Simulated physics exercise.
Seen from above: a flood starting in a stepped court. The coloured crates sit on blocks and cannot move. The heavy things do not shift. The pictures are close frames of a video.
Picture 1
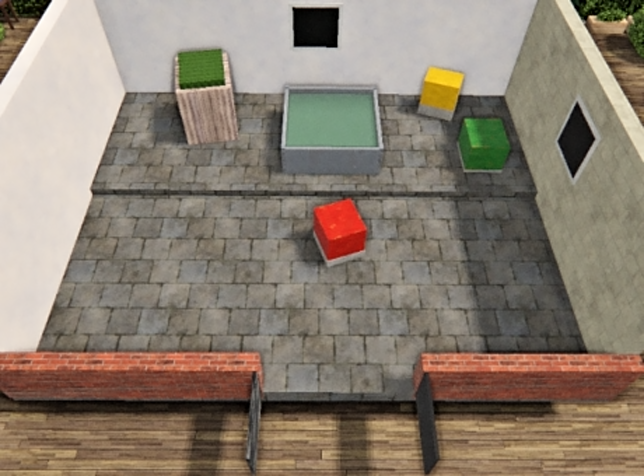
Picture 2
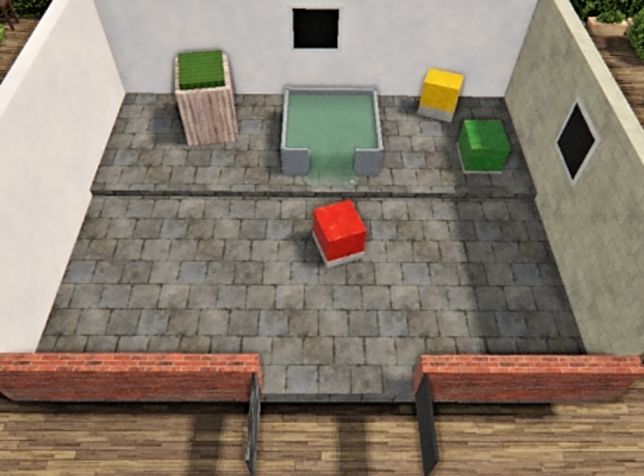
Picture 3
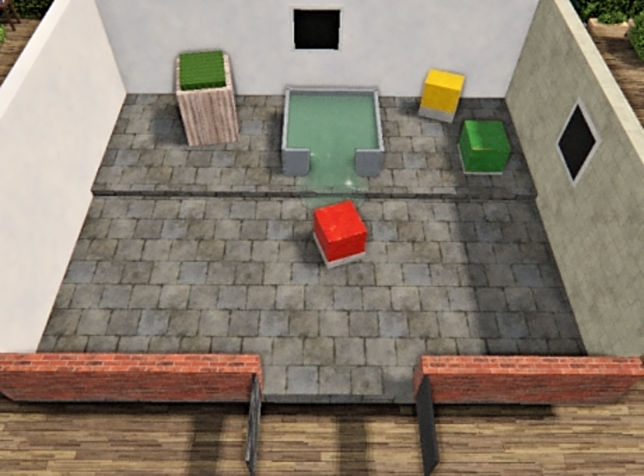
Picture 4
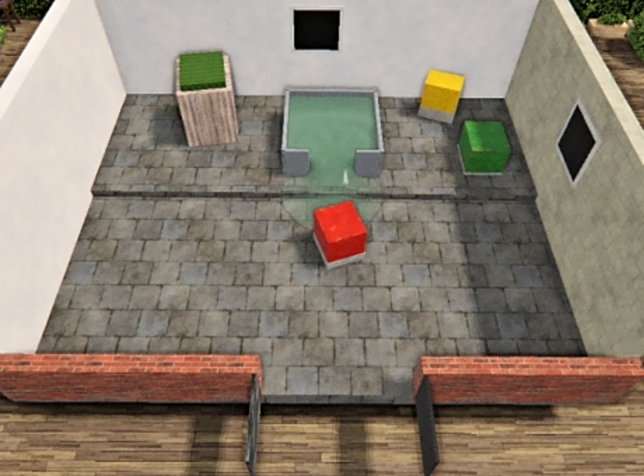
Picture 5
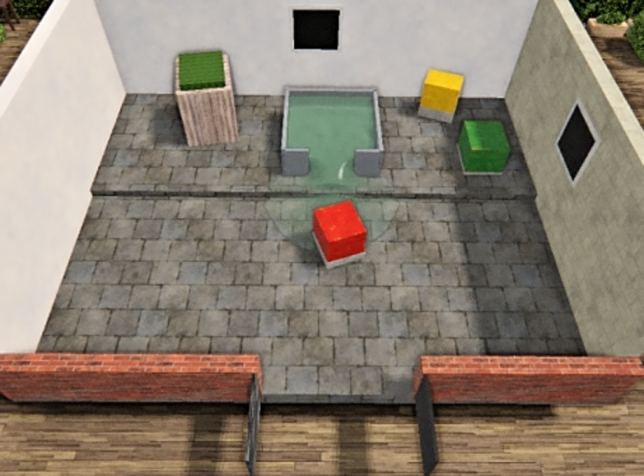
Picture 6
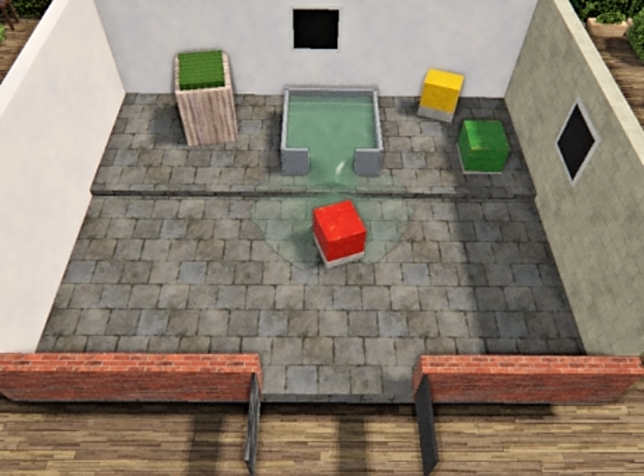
Pale green water pouring through a gap in the tank's front, spreading over the step and around a red block in a paved court.
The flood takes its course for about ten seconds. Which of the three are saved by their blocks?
In the end: The green crate stays dry; the red crate gets wet; the yellow crate stays dry.
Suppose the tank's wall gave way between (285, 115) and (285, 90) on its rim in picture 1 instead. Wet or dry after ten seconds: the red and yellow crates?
One by one: Red stays dry; yellow keeps dry.
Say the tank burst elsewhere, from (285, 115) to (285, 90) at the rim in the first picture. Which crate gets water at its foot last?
Last comes the crate marked green.
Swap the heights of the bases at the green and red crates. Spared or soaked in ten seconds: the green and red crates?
In short: The green crate stays dry, the red crate takes water.
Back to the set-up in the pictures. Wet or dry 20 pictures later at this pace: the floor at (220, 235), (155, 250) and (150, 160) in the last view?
As listed: Awash, flooded, free of water.
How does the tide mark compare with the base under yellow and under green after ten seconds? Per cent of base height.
Near 0 and 0 in a hundred.
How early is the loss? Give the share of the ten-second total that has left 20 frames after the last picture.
Close to 10 %.
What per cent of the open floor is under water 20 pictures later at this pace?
About 50 per cent.
A moment on, water covers 15 % of the floor; the green crate not reached, the red crate water round its plinth, the yellow crate not reached.
Next, water covers 35 % of the floor; the green crate not reached, the red crate water round its plinth, the yellow crate not reached.
Then, water covers 50 % of the floor; the green crate not reached, the red crate water round its plinth, the yellow crate not reached.
Later, water covers 50 % of the floor; the green crate not reached, the red crate water round its plinth, the yellow crate not reached.
In the end, water covers 60 % of the floor; the green crate stayed above the water, the red crate was topped, the yellow crate stayed above the water.
